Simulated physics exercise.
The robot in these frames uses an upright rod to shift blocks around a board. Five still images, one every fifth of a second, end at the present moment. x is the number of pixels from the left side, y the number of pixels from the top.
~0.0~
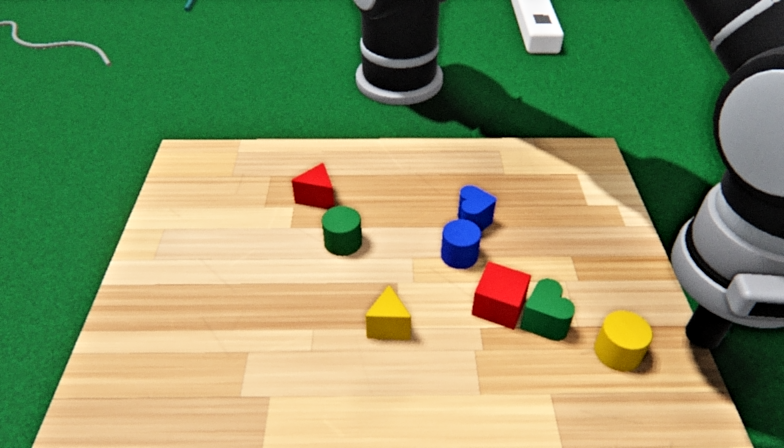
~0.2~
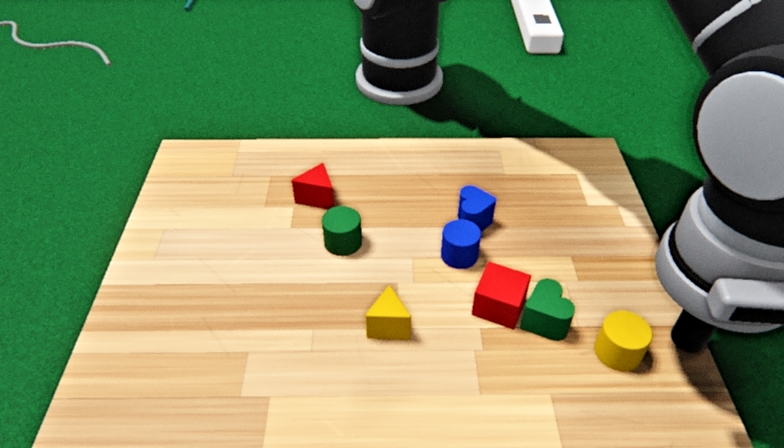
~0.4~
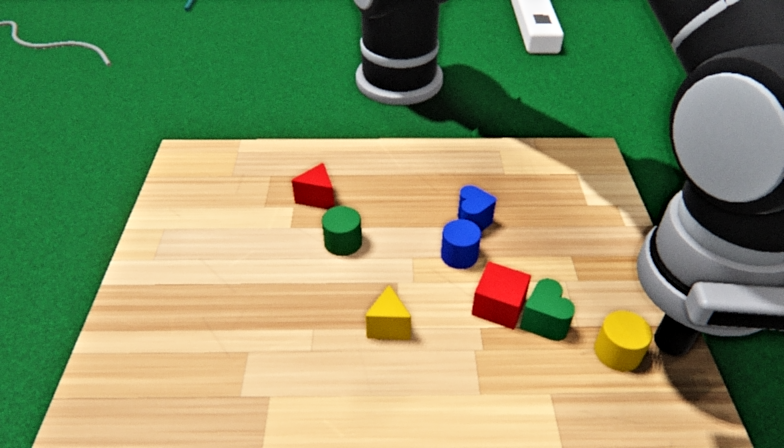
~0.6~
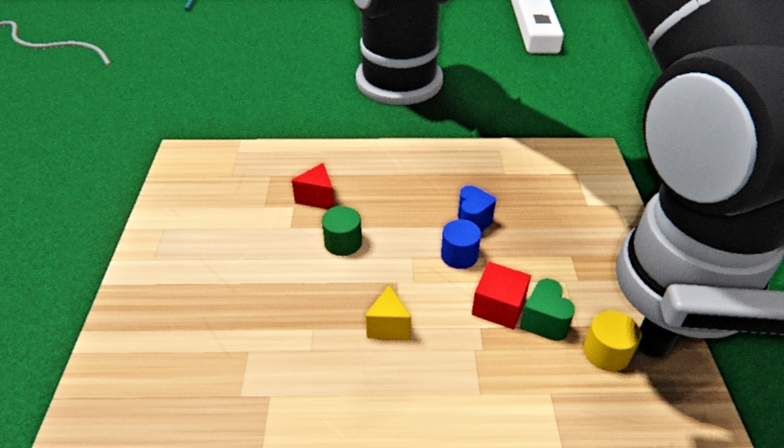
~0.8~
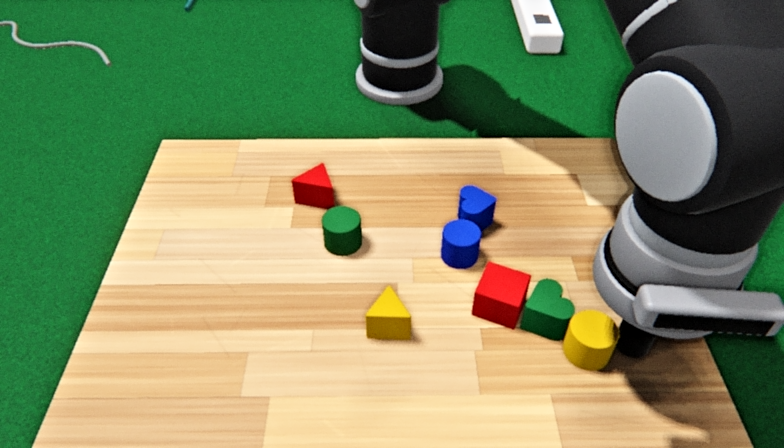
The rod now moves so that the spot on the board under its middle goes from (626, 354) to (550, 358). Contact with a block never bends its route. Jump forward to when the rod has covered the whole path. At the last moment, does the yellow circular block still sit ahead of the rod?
That would be a yes.
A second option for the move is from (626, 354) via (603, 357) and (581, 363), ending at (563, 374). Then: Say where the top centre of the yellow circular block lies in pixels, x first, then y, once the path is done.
Close to (530, 337).
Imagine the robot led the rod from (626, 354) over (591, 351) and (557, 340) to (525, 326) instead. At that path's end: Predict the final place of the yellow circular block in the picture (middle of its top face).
Final place: (520, 333).
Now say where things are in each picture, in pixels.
Rod's lower end (702, 336); red square piece (504, 283); green heart (551, 299); yellow circular block (628, 329), in the first frame.
Rod (687, 339); blocks still, in the second frame.
Rod (671, 342); blocks still, in the third frame.
Rod (652, 344); yellow circular block (617, 329), in the fourth frame.
Rod (631, 344); red square piece (504, 283); green heart (551, 299); yellow circular block (595, 328), in the fifth frame.
What follows on the original path. Halfway along, rod (592, 346); red square piece (500, 281); green heart (541, 295); yellow circular block (556, 334).
At the end, rod (553, 348); red square piece (500, 281); green heart (541, 295); yellow circular block (516, 335).
